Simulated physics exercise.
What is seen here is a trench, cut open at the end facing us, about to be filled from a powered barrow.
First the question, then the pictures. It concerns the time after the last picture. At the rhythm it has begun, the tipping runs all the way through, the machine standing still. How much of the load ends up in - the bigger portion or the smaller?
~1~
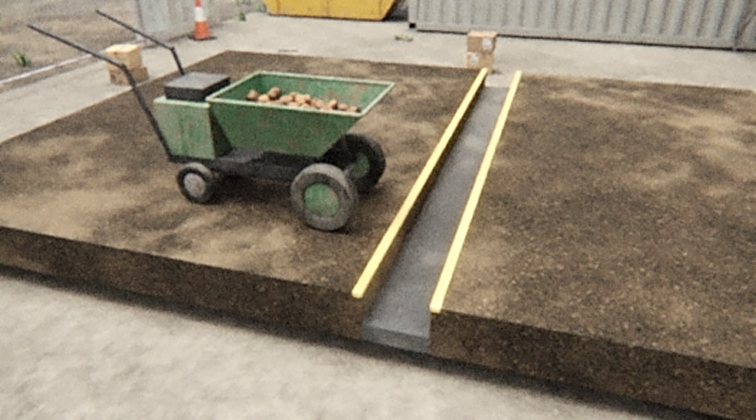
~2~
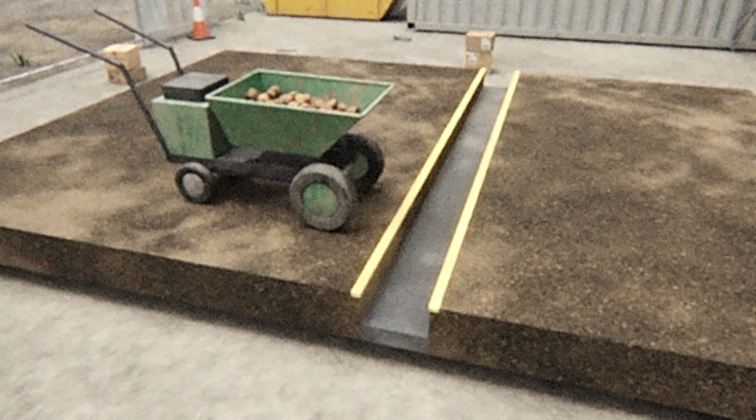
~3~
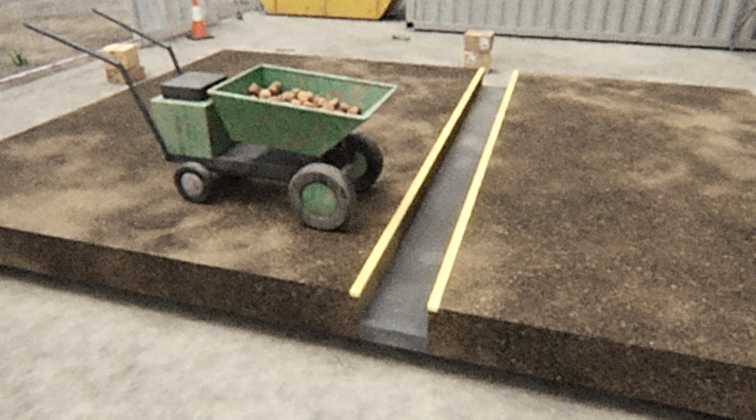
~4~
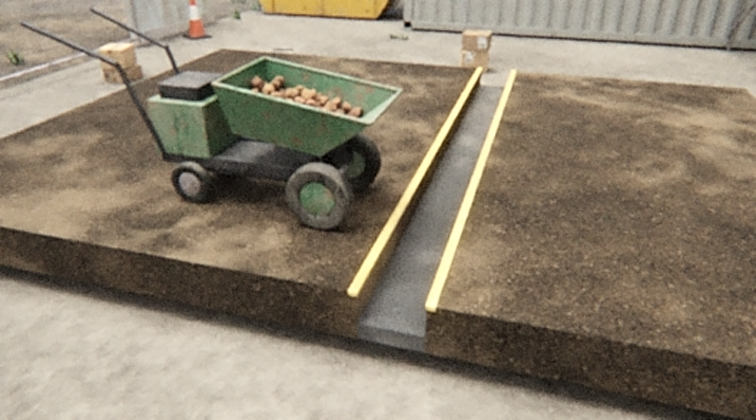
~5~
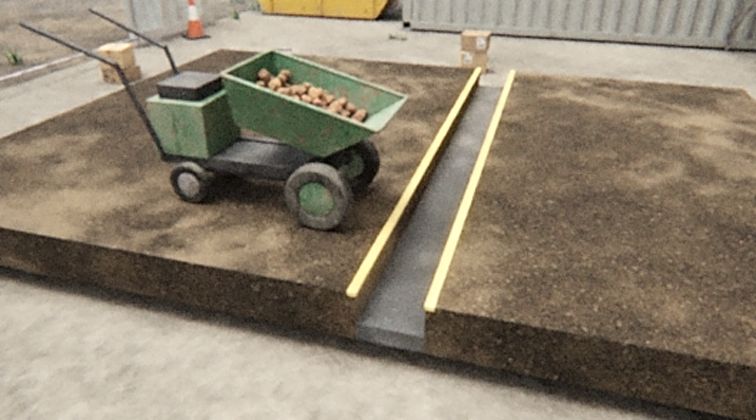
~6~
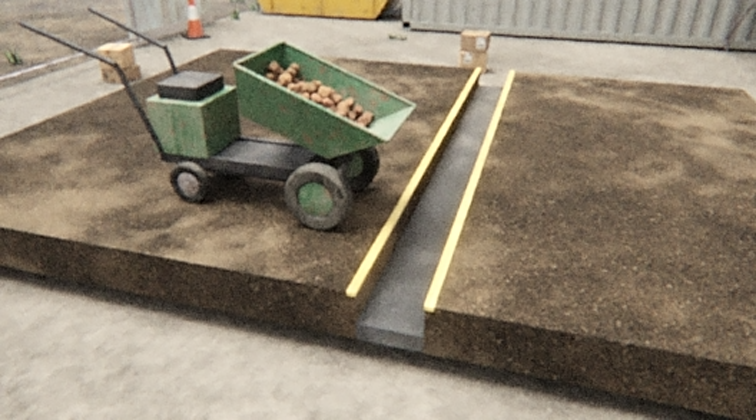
The bigger portion ends up in.
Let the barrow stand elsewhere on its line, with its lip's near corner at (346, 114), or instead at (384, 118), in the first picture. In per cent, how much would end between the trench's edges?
Estimates, in order: 90 % then 20 %.
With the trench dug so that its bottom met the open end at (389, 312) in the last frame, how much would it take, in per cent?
I'd guess close to 40 percent.
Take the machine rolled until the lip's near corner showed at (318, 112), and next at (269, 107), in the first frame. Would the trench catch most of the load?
From the first position beyond one half lands between the edges, from the second short of one half.
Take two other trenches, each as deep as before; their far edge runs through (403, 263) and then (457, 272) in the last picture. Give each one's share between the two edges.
Close to 0 per cent in the first, close to 90 per cent in the second.
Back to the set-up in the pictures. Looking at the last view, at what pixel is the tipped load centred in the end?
Last view, centre at rest - approx. (439, 238).
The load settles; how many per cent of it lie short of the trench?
0 percent.
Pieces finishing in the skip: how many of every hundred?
I'd say close to 15 percent.
Soon, skip tipped steeply; all in the skip.
A while on, skip tipped right over; about half in the skip; about a third in or heaped over the trench; a small part beyond it.
Towards the end, skip tipped right over; a small part in the skip; about two thirds in or heaped over the trench; about a quarter beyond it.
Finally, skip tipped right over; a small part in the skip; about two thirds in or heaped over the trench; about a quarter beyond it.
